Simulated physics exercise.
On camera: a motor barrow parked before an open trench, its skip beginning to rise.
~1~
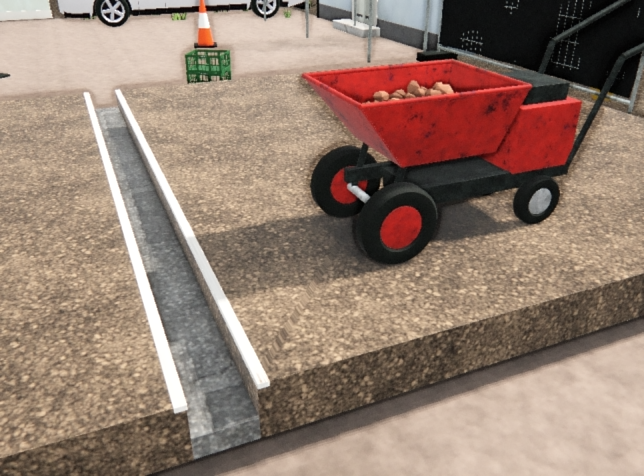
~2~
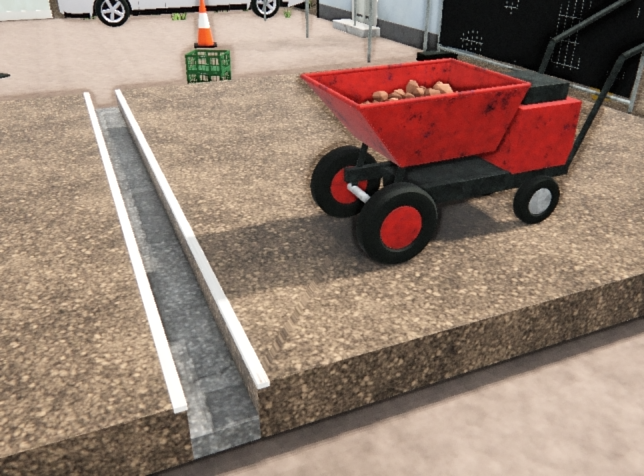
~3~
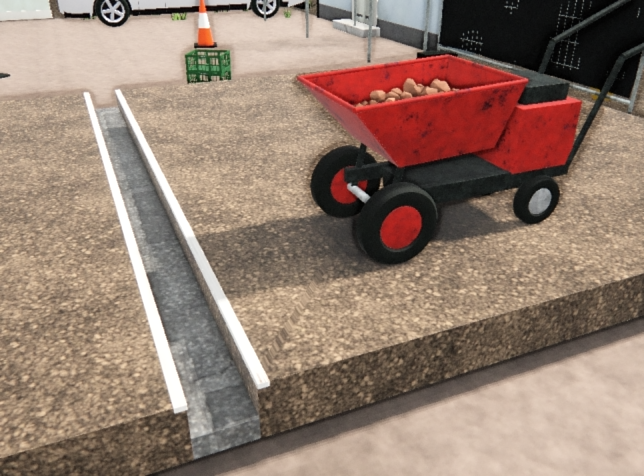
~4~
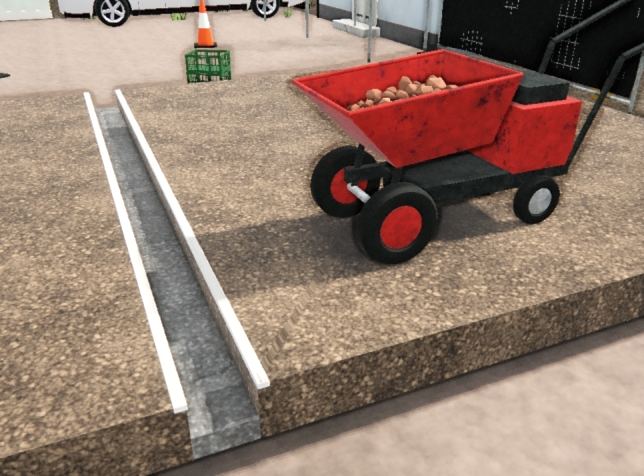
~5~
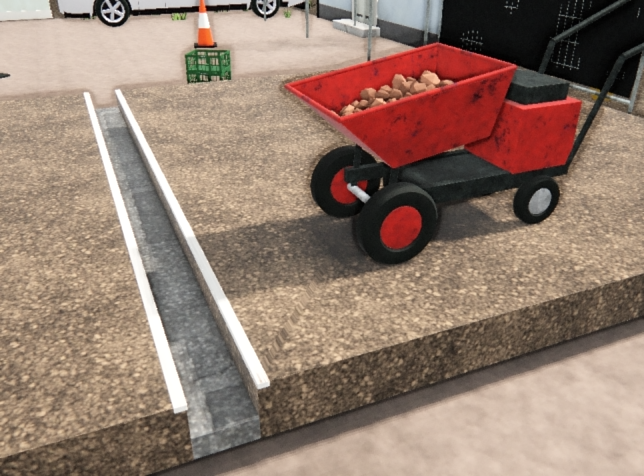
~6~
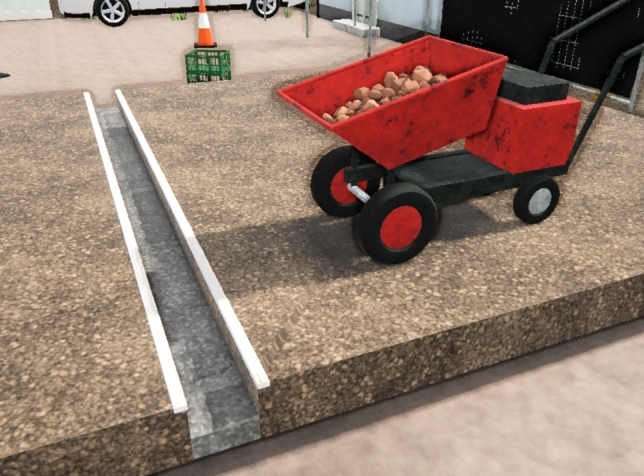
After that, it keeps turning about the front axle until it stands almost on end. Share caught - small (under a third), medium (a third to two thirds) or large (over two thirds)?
Medium.
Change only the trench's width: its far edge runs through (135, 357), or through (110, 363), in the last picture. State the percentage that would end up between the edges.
First try: About 50 %; second try: About 50 %.
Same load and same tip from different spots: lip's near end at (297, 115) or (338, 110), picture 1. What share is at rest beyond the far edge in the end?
In order, close to 10 and 0 in a hundred.
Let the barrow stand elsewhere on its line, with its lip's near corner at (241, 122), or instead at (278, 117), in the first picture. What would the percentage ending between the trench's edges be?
Around 0 % the first time and around 60 % the second.
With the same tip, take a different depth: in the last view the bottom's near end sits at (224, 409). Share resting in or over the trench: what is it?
I'd say around 40 in a hundred.
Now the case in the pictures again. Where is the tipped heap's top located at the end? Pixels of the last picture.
Settled peak, approx. (226, 246).
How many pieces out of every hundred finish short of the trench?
Close to 30 in a hundred.
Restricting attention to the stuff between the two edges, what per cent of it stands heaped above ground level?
The answer is close to 5 per cent.
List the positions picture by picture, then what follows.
Lip of the skip (361, 107), level; top of the load (423, 107), lumps of rubble; first edge of the trench (238, 331); far edge (163, 350), the trench under half as wide as the skip, and about half as deep as wide, in the first picture.
Lip of the skip (359, 108), level; top of the load (422, 106), in the second picture.
Lip of the skip (355, 110), tipped barely; top of the load (420, 105), in the third picture.
Lip of the skip (348, 115), tipped barely; top of the load (427, 103), in the fourth picture.
Lip of the skip (340, 121), tipped a little; top of the load (429, 92), in the fifth picture.
Lip of the skip (330, 128), tipped a little; top of the load (432, 94); first edge of the trench (238, 331); far edge (163, 350), in the sixth picture.
Just after the last frame, skip tipped steeply; every one in the skip.
A moment on, skip tipped right over; the larger part in the skip; about a tenth short of the trench; about a tenth in or heaped over the trench.
Further on, skip tipped right over; roughly a quarter in the skip; roughly a third short of the trench; roughly half in or heaped over the trench.
When it is over, skip tipped right over; roughly a quarter in the skip; roughly a quarter short of the trench; roughly half in or heaped over the trench; not one beyond it.
